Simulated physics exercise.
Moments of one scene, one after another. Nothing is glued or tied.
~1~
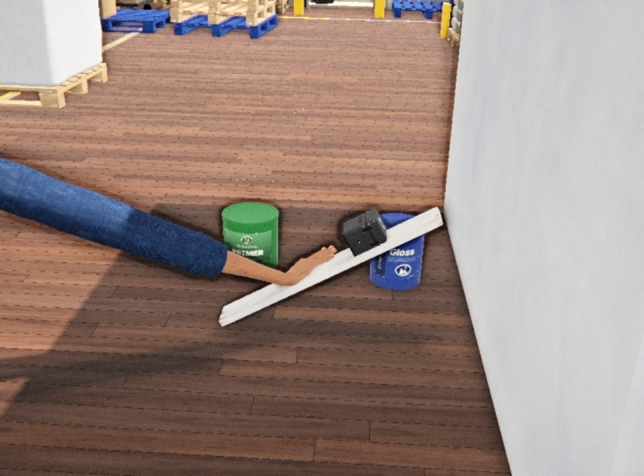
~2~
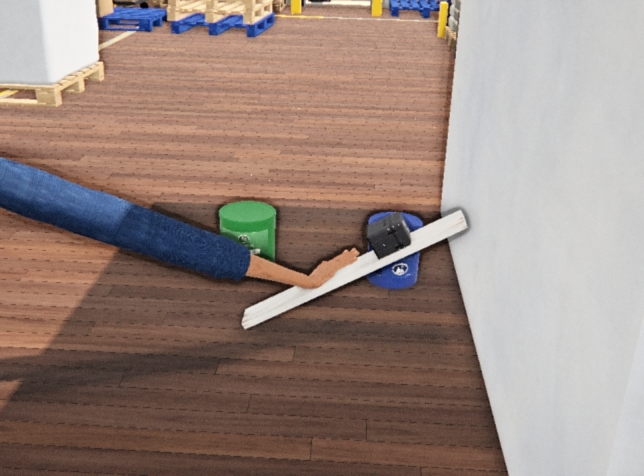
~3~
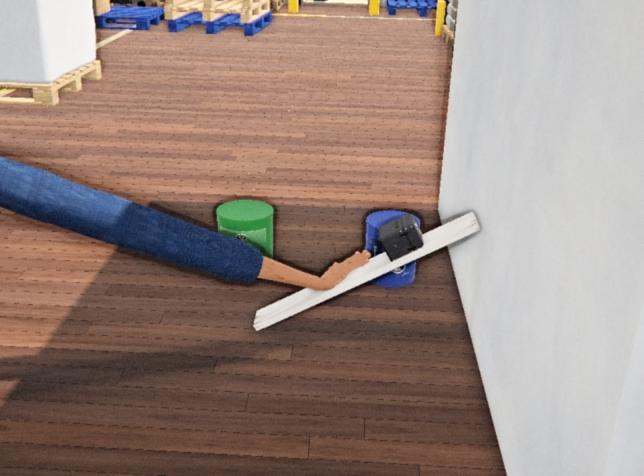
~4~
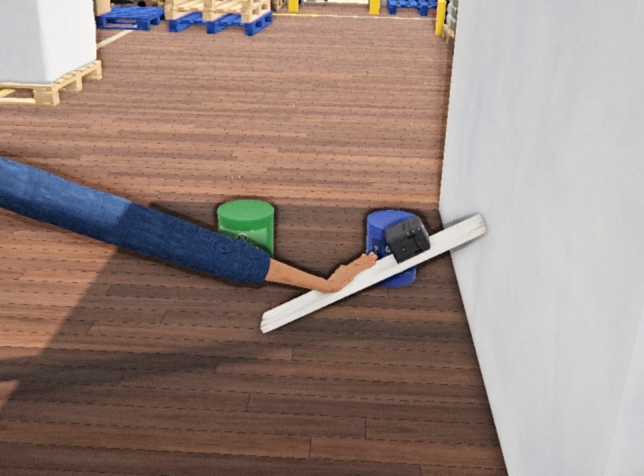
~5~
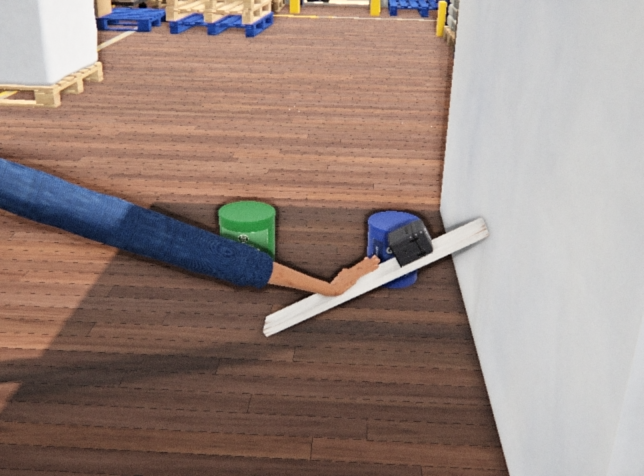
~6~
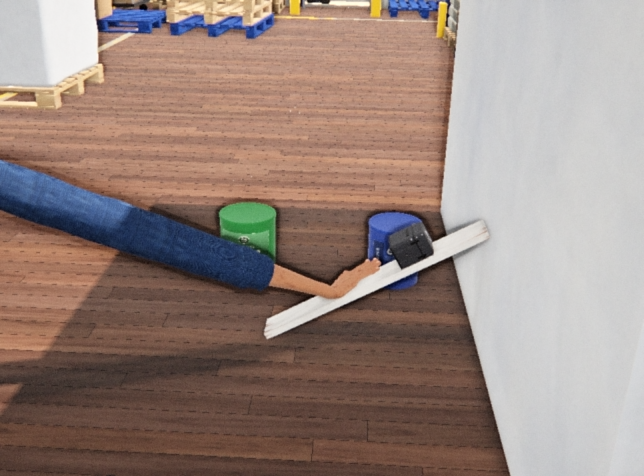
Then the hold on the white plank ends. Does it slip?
I expect it to shift downward.
Then, 0.40 s after the last picture, white plank leaning 30° more than when let go near (350, 328).
Then, 0.70 s after the last picture, white plank leaning 27° more than when let go near (345, 328).
At rest, moved from the start, white plank; the other 2 in place. Seen from the same camera at the end, white plank near (343, 332). The plank gives way.
